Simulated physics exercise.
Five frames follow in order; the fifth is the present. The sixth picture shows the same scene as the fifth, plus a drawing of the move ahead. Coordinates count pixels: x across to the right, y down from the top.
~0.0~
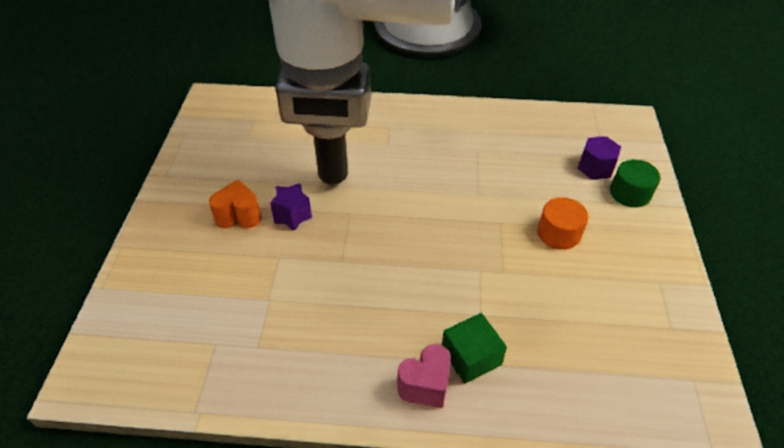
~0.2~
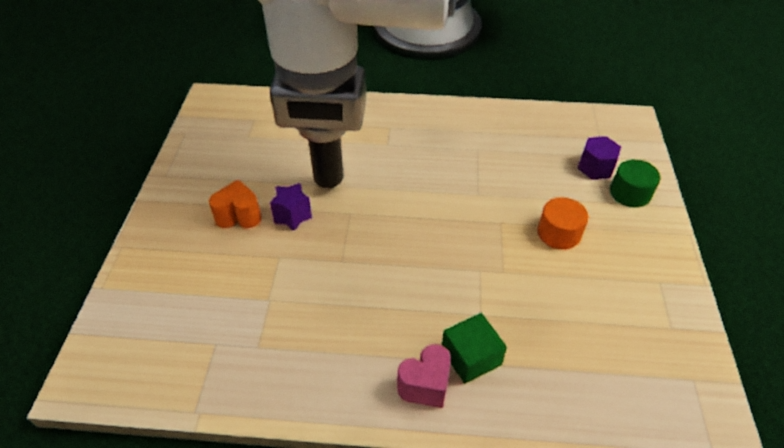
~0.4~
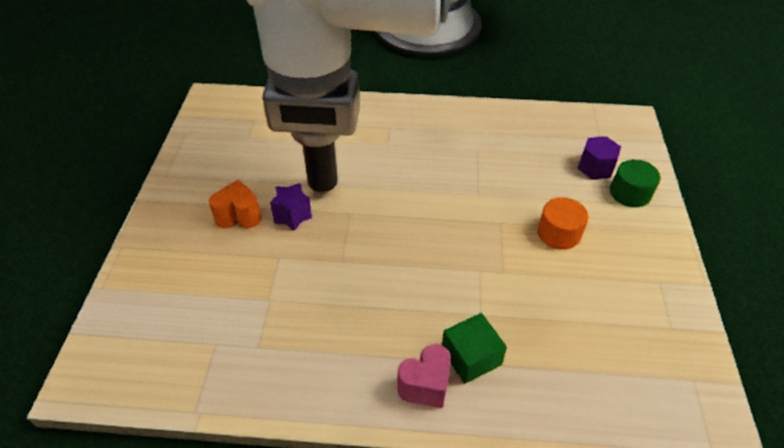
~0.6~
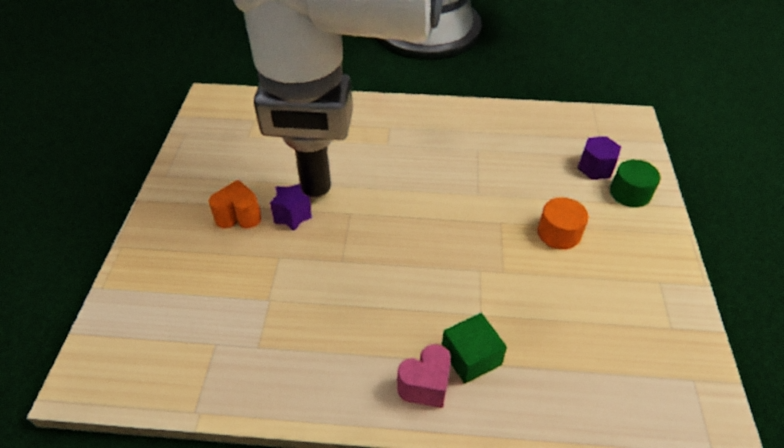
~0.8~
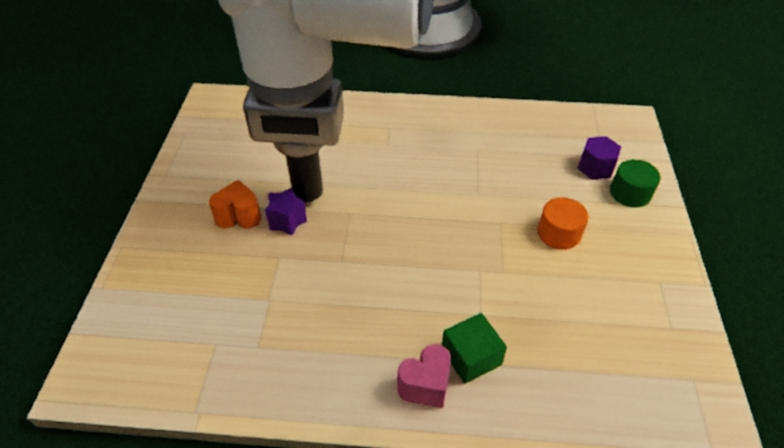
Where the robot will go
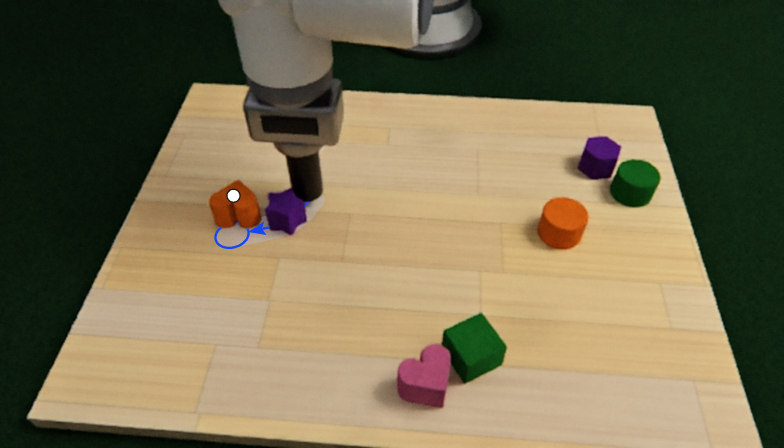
The robot arm's dark rod moved a short way left and slightly toward the viewer across the wooden board, then nudged the purple star a little, while the orange heart and other blocks stayed still.
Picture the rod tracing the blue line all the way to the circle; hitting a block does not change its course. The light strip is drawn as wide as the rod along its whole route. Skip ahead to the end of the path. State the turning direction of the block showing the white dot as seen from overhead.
Clockwise, looking down.
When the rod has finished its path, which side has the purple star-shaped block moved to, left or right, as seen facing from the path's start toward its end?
Answer: Left.
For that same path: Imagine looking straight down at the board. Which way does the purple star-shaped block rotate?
Its rotation is counterclockwise.
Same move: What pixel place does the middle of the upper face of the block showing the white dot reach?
It sits at (207, 192).
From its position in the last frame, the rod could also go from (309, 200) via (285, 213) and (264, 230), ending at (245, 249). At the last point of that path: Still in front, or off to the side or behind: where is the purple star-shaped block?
The block stays ahead.
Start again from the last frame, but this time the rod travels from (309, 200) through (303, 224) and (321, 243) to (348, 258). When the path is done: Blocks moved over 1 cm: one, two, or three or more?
In total, one block gets moved by over 1 cm.
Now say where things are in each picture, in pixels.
The first frame shows rod's lower end (333, 175); orange heart block (233, 196); purple star-shaped block (289, 195).
The second frame shows rod (329, 179); blocks still.
The third frame shows rod (323, 183); blocks still.
The fourth frame shows rod (316, 187); blocks still.
The fifth frame shows rod (308, 192); orange heart block (233, 196); purple star-shaped block (283, 201).
Drawn move, from (309, 200) via (291, 219) and (263, 229), ending at (232, 235); the dot is on the orange heart block.
What follows on the original path. Halfway along, rod (276, 217); purple star-shaped block (261, 228), turned 40° anticlockwise.
At the end, rod (230, 227); orange heart block (207, 192), turned 55° clockwise; purple star-shaped block (249, 235), turned 80° anticlockwise.
